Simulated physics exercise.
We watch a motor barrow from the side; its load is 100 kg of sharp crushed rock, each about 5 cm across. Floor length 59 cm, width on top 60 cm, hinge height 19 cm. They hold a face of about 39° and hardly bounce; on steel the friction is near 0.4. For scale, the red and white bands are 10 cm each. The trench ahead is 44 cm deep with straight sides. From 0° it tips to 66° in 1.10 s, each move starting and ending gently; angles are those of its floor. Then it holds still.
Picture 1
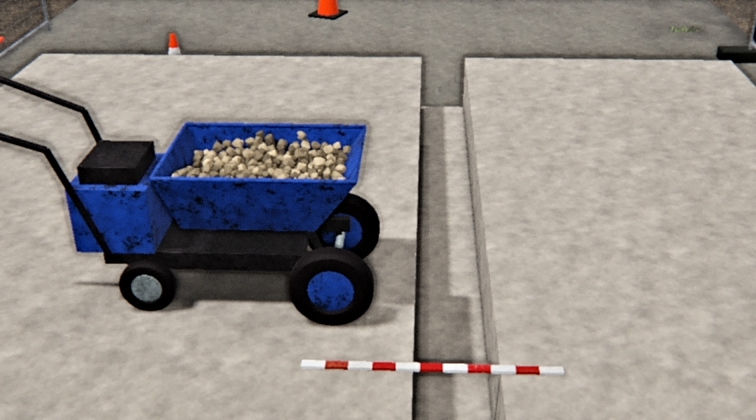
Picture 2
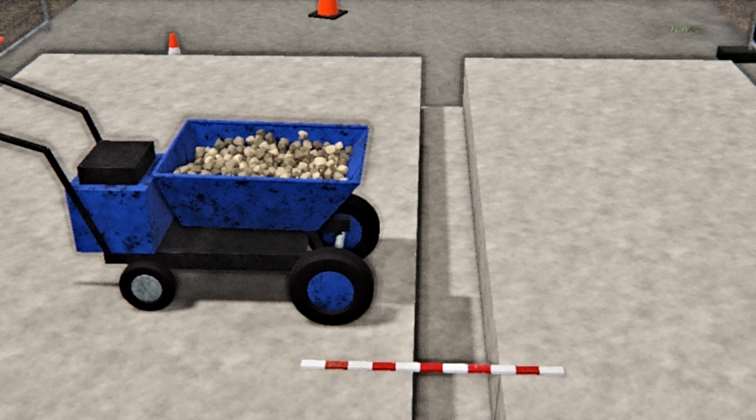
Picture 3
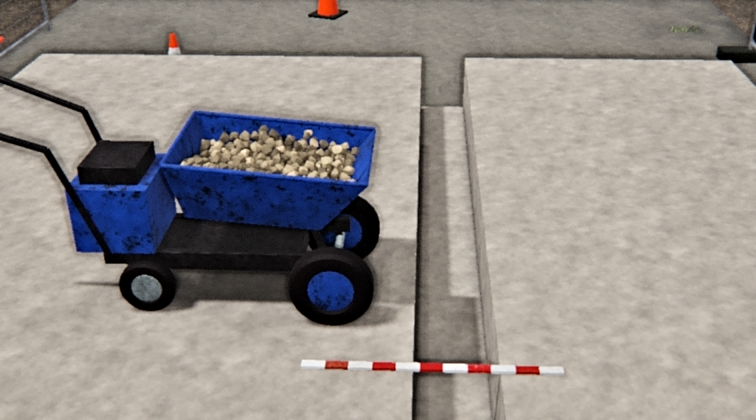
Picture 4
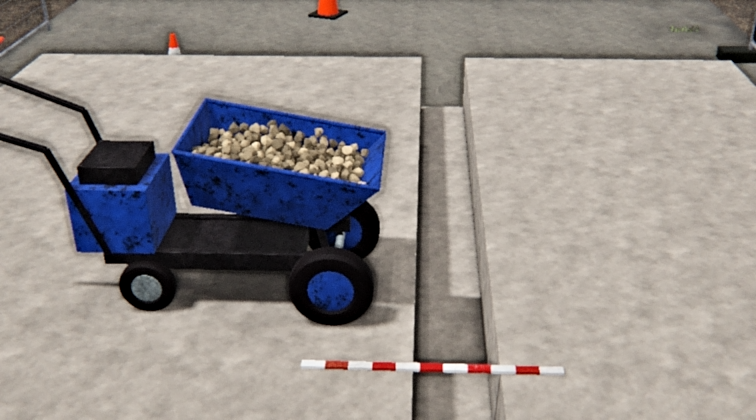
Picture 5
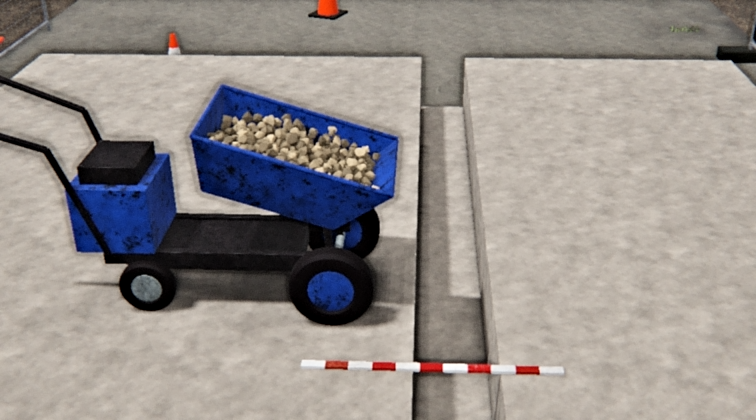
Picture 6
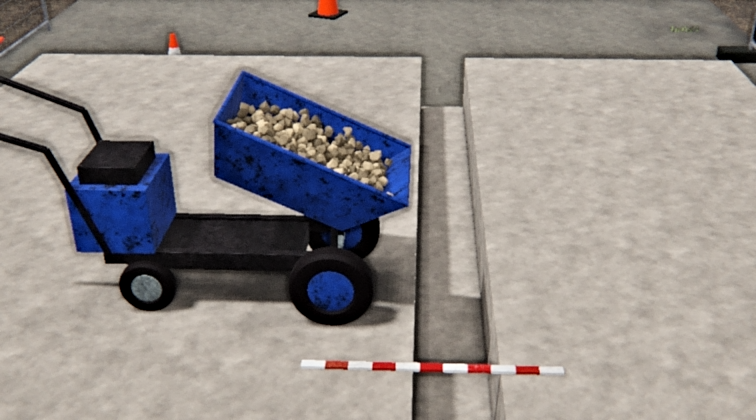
Blue skip of a motor barrow, loaded with crushed stones, tilting gradually down to the right beside a narrow straight-sided trench.
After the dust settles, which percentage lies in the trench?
Close to 40 in a hundred.
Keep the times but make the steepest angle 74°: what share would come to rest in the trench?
In that case some 65 per cent.
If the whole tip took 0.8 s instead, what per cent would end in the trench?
Then about 30 per cent.
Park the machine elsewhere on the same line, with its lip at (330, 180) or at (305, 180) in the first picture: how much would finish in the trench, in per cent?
First some 50, then 60 per cent.
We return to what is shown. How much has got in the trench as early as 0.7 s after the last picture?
About 10 per cent by then.
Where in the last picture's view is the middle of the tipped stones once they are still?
Around (476, 354).
Then, 0.4 s after the last picture the floor is at 55°, 100 % in the skip; the foremost stones are at (436, 216).
Then, 0.7 s after the last picture the floor is at 66°, 87 % in the skip, 9 % in the trench, 4 % past the trench; the foremost stones are at (517, 301).
Then, 1.1 s after the last picture the floor is at 66°, 62 % in the skip, 18 % in the trench, 20 % past the trench; the foremost stones are at (593, 315).
Then, 3.0 s after the last picture the floor is at 66°, 39 % in the skip, 40 % in the trench, 21 % past the trench; the foremost stones are at (624, 314).
